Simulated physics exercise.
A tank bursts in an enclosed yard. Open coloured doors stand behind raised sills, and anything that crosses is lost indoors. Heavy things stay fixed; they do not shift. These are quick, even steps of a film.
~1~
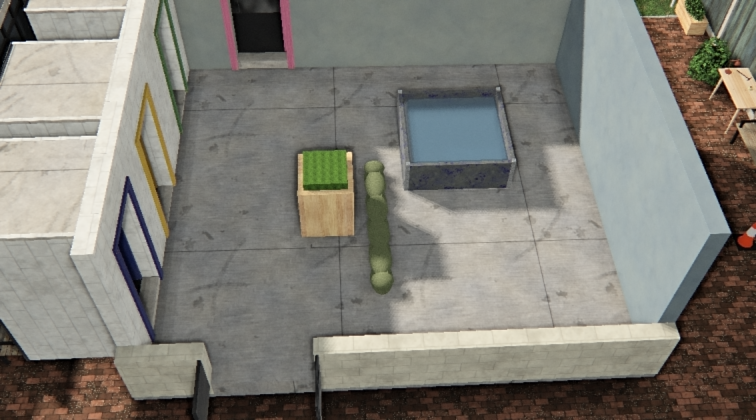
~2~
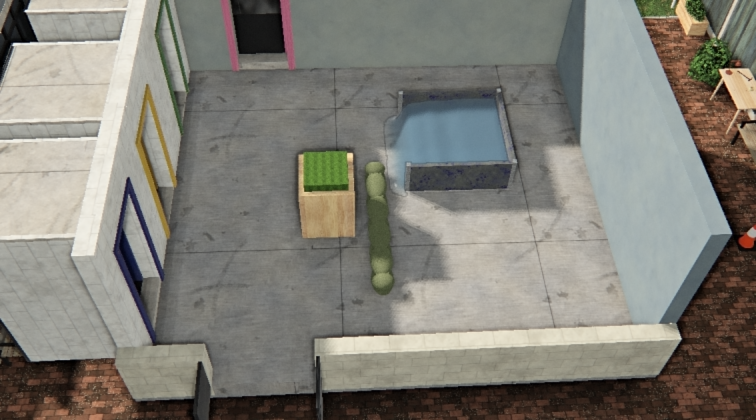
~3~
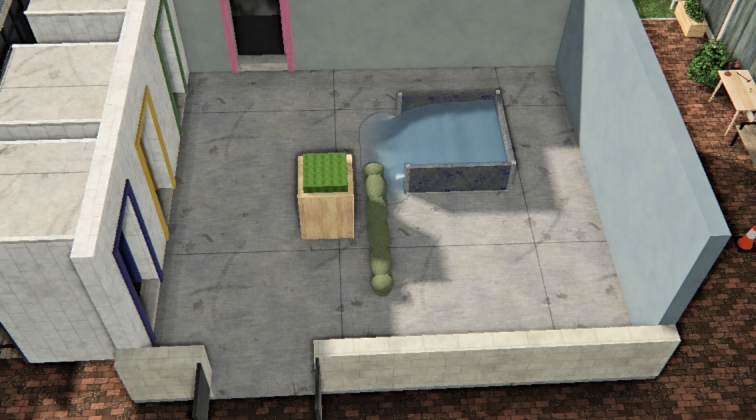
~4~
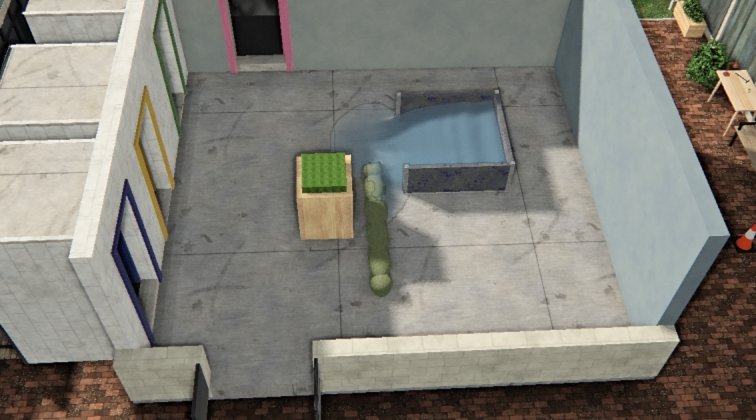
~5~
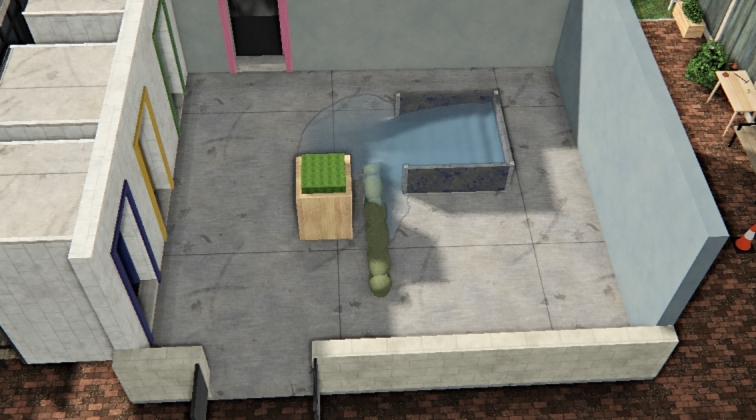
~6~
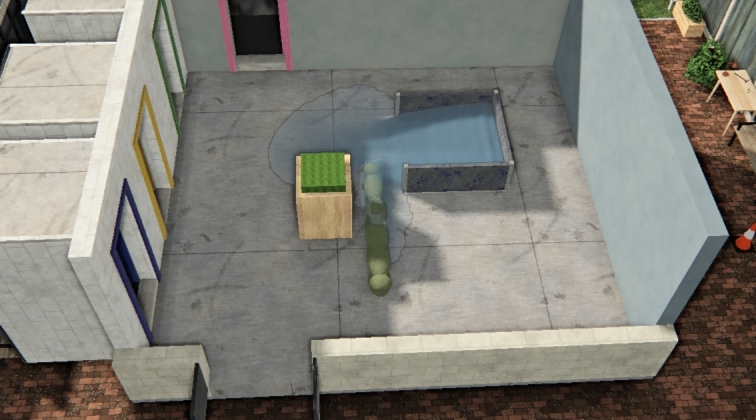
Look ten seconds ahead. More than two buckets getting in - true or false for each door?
Yellow door: True; pink door: False; green door: True; blue door: False.
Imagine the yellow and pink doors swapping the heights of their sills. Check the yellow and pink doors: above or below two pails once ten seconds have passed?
Taking them one by one, the yellow door remains short of it while the pink one gets past it.
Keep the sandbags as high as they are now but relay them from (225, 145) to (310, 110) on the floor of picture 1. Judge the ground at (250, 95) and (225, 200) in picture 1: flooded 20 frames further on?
So the first spot would be waterlogged, and the other one waterlogged.
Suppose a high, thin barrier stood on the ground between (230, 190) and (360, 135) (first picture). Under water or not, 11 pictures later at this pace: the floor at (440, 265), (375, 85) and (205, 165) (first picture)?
Taking the three spots in turn, they are inundated, inundated and unwetted.
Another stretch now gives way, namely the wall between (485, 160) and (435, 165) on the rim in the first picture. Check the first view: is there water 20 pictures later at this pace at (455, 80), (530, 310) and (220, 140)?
Untouched, submerged, untouched.
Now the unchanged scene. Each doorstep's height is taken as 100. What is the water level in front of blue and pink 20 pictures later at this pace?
Readings, in sequence: 20 percent and 60 percent.
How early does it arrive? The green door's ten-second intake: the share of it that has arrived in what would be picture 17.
About 20 per cent.
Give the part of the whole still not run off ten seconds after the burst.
That works out to about 84 percent.
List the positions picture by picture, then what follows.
In the first frame, still water in the open tank at (454, 129).
In the second frame, the front is at (401, 192), out from the gap at (405, 147).
In the third frame, water pours out at (404, 149) and has run to (386, 202).
In the fourth frame, the front is at (386, 217), out from the gap at (403, 150).
In the fifth frame, water pours out at (403, 151) and has run to (387, 239).
In the sixth frame, the front is at (276, 144), out from the gap at (402, 150).
A moment on, water covers 30 % of the floor; the yellow door not reached, the pink door not reached, the green door not reached, the blue door not reached.
Next, water covers 45 % of the floor; the yellow door under two buckets in, the pink door wet at the sill, nothing in, the green door under two buckets in, the blue door not reached.
Then, water covers 45 % of the floor; the yellow door over two buckets in, the pink door wet at the sill, nothing in, the green door over two buckets in, the blue door wet at the sill, nothing in.
Later, water covers 60 % of the floor; the yellow door over two buckets in, the pink door wet at the sill, nothing in, the green door over two buckets in, the blue door wet at the sill, nothing in.
In the end, water covers 80 % of the floor; the yellow door over two buckets in, the pink door wet at the sill, nothing in, the green door over two buckets in, the blue door wet at the sill, nothing in.
